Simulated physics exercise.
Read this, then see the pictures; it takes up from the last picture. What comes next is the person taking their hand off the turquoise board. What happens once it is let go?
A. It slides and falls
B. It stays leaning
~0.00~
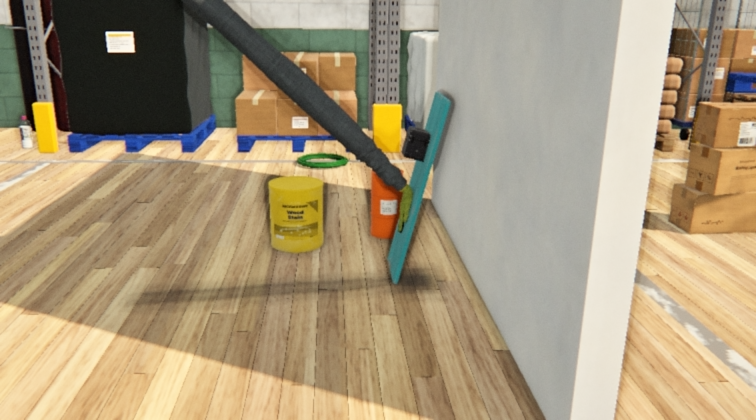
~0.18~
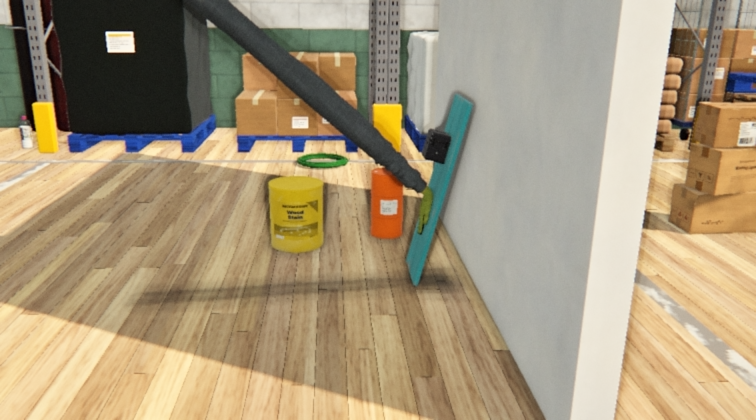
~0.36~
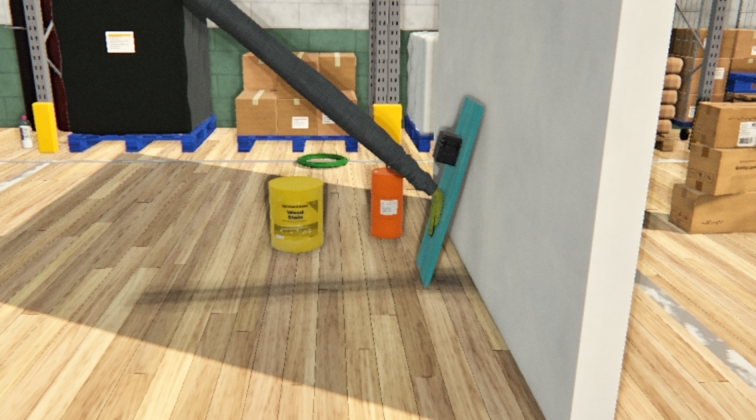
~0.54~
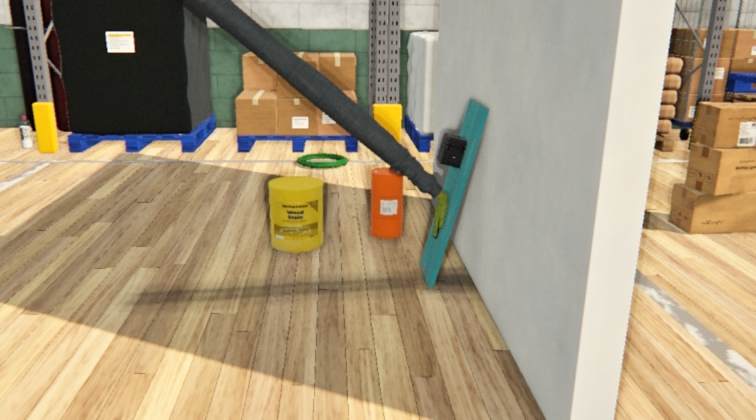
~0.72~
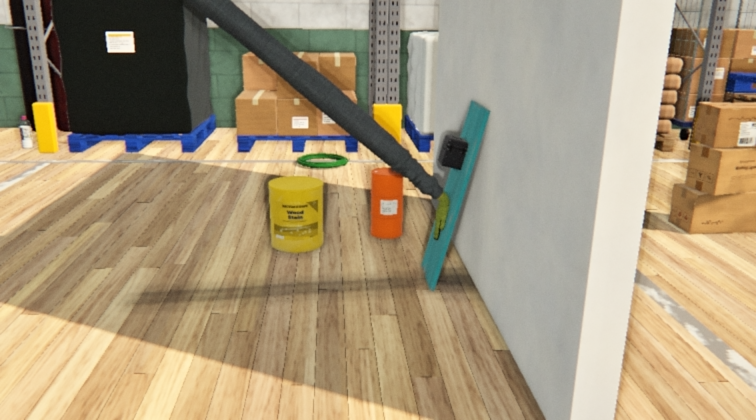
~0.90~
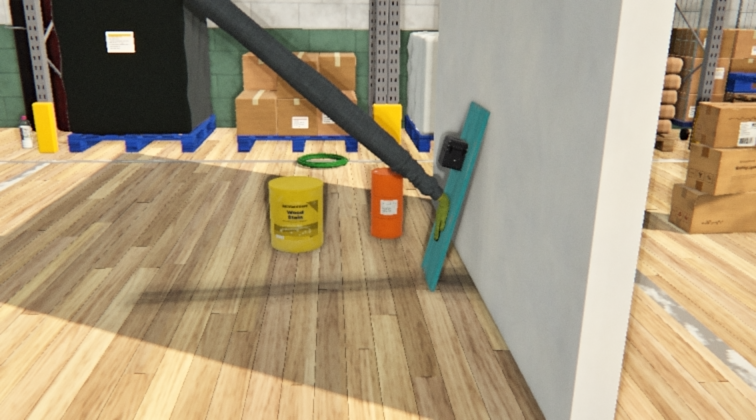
B.
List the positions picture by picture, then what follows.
In the first picture, on its way; turquoise board (416, 187); yellow pail (297, 213).
In the second picture, on its way; turquoise board (436, 189); yellow pail (297, 213).
In the third picture, on its way; turquoise board (447, 191); yellow pail (297, 213).
In the fourth picture, on its way; turquoise board (452, 193); yellow pail (297, 213).
In the fifth picture, leant on the wall, still held; turquoise board (453, 195); yellow pail (297, 213).
In the sixth picture, leant on the wall, still held; turquoise board (453, 196); yellow pail (297, 213).
After 1.30 s, no change.
After 1.80 s, turquoise board resting near (453, 196).
In the end (2.2 s), all 3 unmoved. At the end, from the last picture's camera, turquoise board near (453, 196). The board remains leaning.
